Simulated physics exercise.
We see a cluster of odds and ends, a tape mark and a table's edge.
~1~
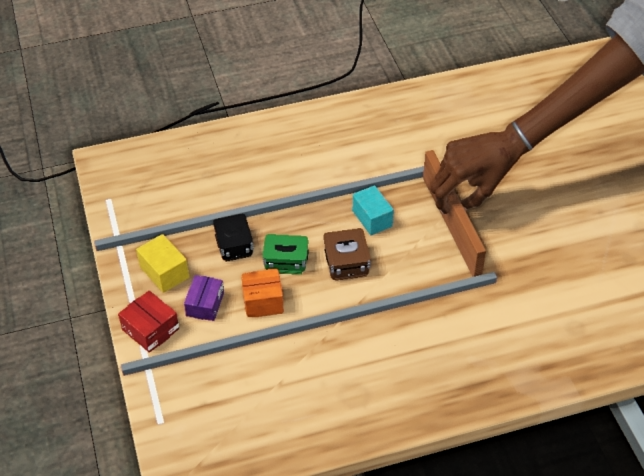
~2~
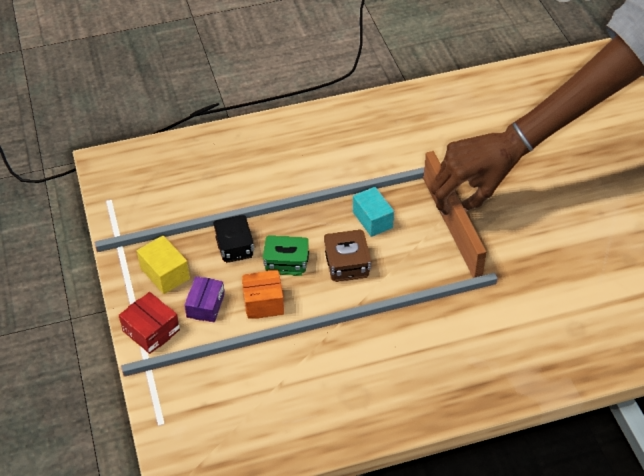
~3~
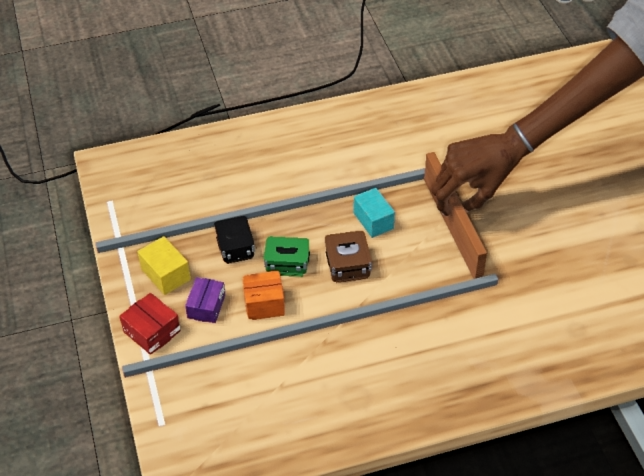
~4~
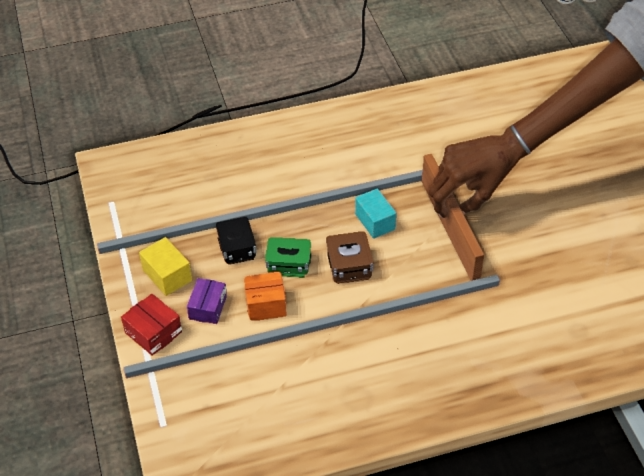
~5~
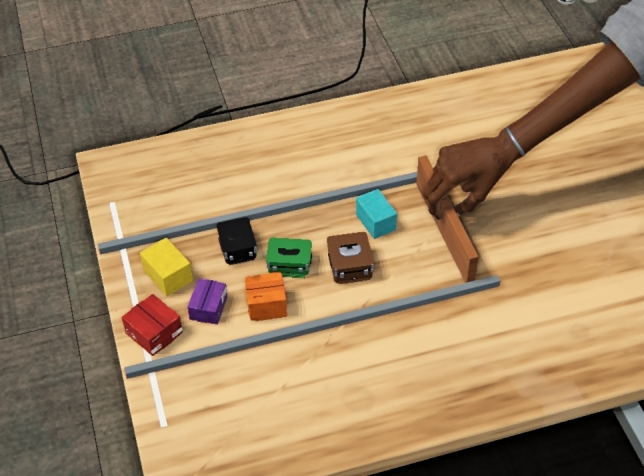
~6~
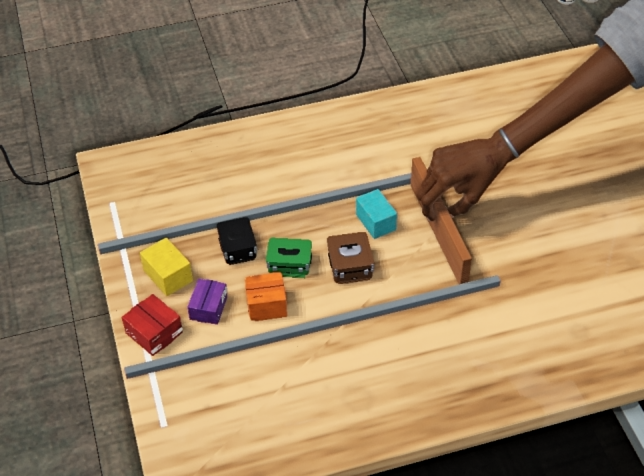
A hand held a wooden board upright between two rails on a table, then slid it slightly left toward a scattering of colourful little boxes and cases, which stayed where they were.
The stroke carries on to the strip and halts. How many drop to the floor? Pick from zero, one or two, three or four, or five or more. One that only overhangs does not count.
Here the number that fall off is five or more.
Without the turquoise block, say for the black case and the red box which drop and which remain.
The black case does not fall; the red box goes over.
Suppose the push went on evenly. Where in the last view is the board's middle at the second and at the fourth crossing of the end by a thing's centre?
At (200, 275) for the second, at (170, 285) for the fourth.
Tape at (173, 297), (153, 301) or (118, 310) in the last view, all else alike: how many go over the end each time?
It would be 3, 6 and 8.
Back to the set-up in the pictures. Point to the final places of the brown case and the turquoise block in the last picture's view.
Near (117, 315) and (115, 273).
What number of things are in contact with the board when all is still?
In contact: 2.
Soon after, none off yet; red box at rest near (153, 325); yellow block at rest near (167, 267); purple box at rest near (208, 301).
After that, none off yet; red box moving near (144, 330); yellow block moving near (157, 267); purple box displaced about its own width near (179, 306).
And then, one off so far; red box on its way down near (98, 432); yellow block tilting well over near (80, 277); purple box displaced well along near (115, 317).
In the end, the number that fall off is five or more; gone, green case, orange box, black case, purple box, yellow block and red box.
